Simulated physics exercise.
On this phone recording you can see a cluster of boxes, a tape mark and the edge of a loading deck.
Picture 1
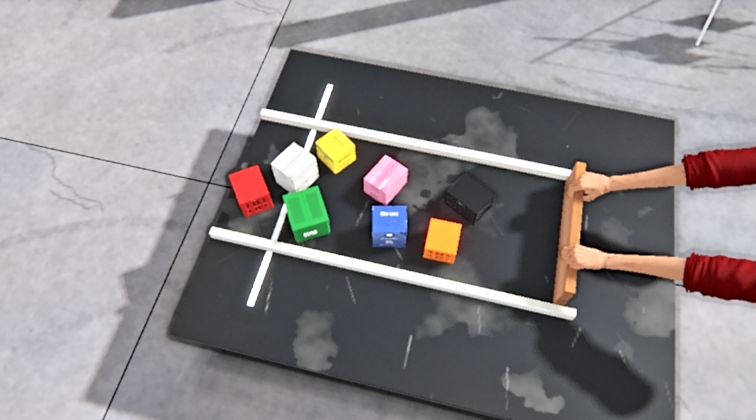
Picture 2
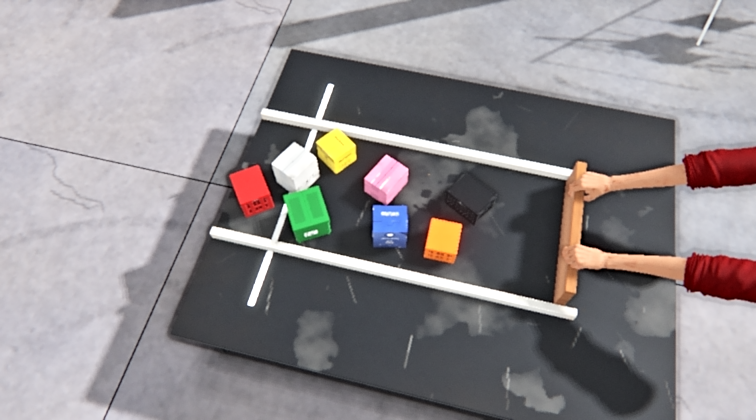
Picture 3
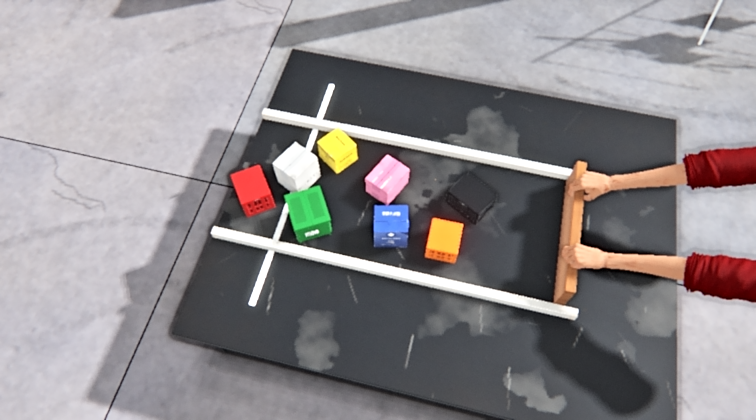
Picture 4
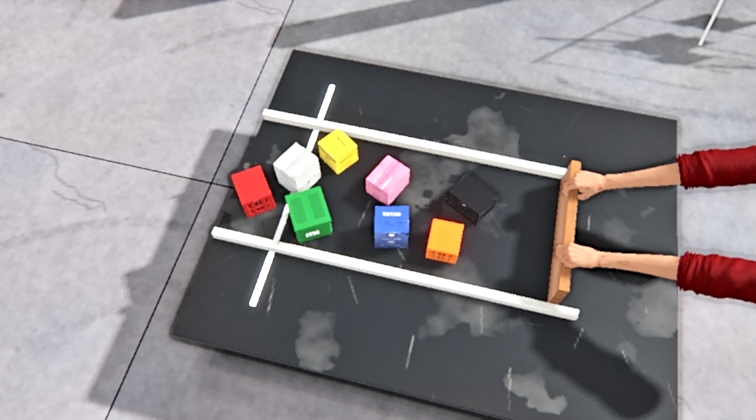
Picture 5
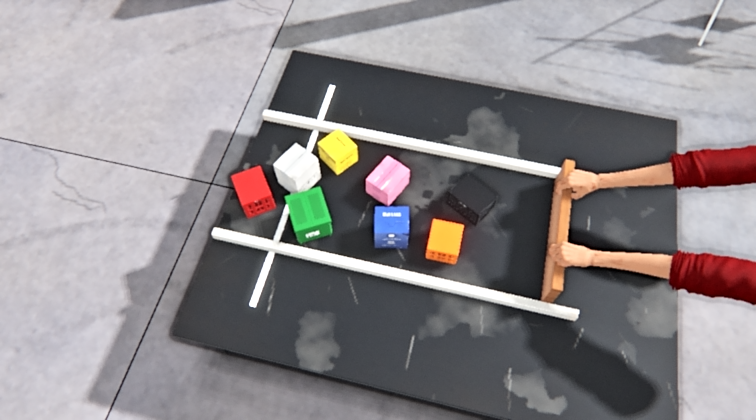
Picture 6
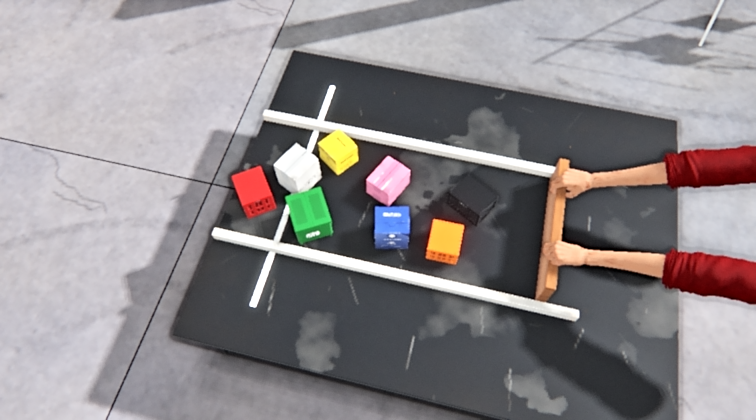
We see eight colored boxes scattered on a dark surface between two long white rails, near a white strip crossing at left. Two red-sleeved hands hold a wooden plank at right, then move it slightly left while the boxes barely shift.
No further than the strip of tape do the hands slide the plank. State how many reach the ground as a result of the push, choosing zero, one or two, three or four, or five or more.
Three, maybe four go over.
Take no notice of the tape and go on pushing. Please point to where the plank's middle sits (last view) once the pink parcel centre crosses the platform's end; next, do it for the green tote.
The pink parcel gives roughly (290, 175), the green tote roughly (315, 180).
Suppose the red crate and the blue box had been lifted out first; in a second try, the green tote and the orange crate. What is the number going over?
First try: 1 fallen; other try: 1.
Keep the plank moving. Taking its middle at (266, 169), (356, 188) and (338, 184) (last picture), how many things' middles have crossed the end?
In order: 5, 0, 1.
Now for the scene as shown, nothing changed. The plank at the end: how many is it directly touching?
The count in contact is 3.
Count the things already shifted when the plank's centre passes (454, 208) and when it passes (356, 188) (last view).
That gives 2 for the first and 8 for the second.
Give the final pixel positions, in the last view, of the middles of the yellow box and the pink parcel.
Final positions - yellow box around (299, 132), pink parcel around (251, 155).
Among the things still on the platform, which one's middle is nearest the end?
The pink parcel ends up foremost.
Soon after, none off yet; red crate at rest near (254, 192); white box at rest near (298, 171); green tote at rest near (310, 216).
Then, none off yet; red crate moved about its own width near (229, 186); white box moved about its own width near (265, 165); green tote moved about its own width near (254, 209).
By the end, the number that fall off is three or four; fallen, green tote, white box and red crate.
